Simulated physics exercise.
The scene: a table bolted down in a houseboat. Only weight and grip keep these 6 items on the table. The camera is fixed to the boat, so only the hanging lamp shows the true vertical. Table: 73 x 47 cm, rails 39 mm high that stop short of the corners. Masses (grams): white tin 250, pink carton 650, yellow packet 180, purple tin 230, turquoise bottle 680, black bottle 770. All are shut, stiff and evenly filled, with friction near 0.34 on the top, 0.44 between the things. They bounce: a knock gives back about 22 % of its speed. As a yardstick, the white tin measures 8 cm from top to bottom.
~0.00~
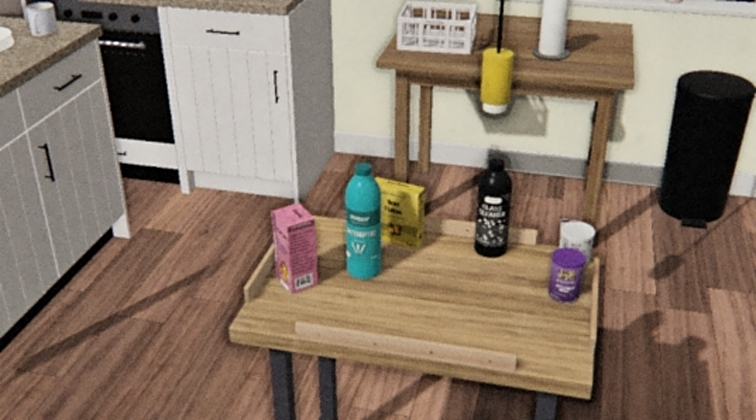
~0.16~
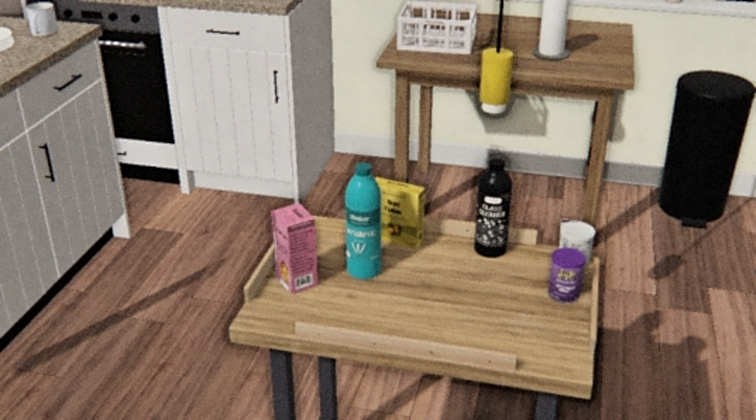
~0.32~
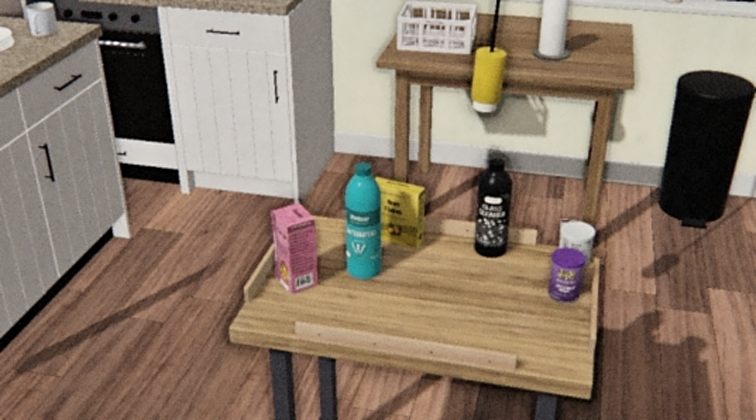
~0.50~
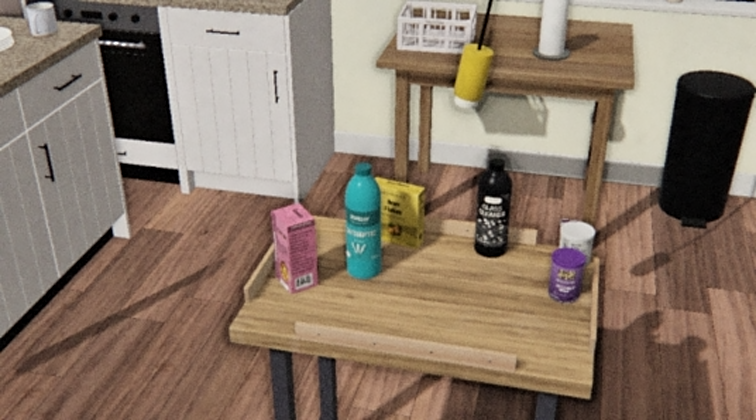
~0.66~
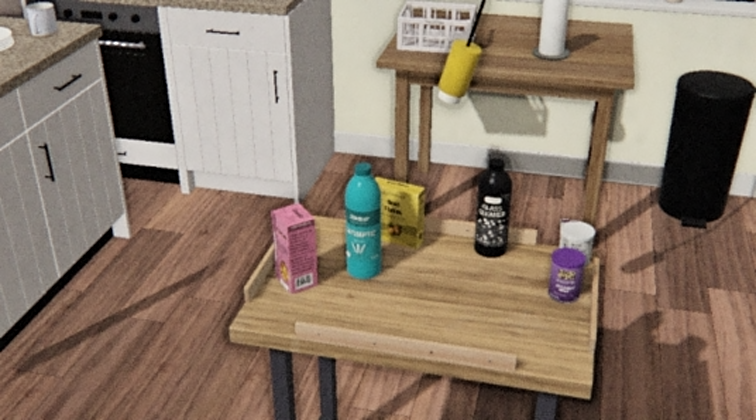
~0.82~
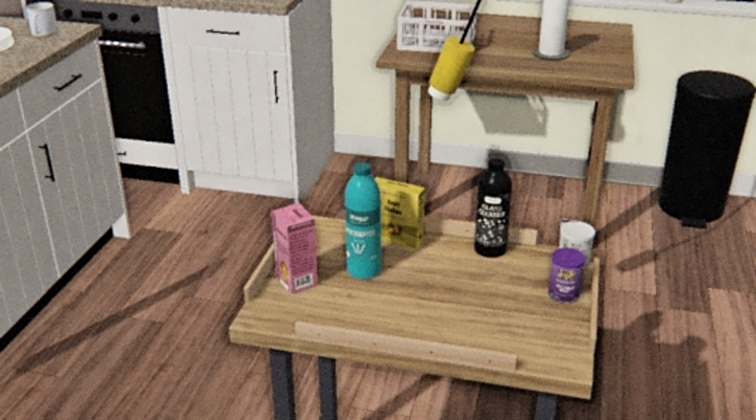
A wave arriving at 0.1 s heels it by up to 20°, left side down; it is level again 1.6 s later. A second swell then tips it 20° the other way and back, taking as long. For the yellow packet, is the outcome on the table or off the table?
The yellow packet is still on the table.
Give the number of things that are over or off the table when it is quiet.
In all, 1.
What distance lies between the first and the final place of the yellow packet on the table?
Some 4 cm.
Around 1.52 s, heel 2°, left side down; turquoise bottle tipped 74° against what carries it; pink carton shifted 2 cm.
Around 2.52 s, heel 20°, right side down; turquoise bottle on its side; pink carton shifted 2 cm.
Finally (3.8 s), on their side or leaning hard on the table, turquoise bottle; the other 5 still in place (within 5 cm). In the last view, yellow packet near (411, 211).
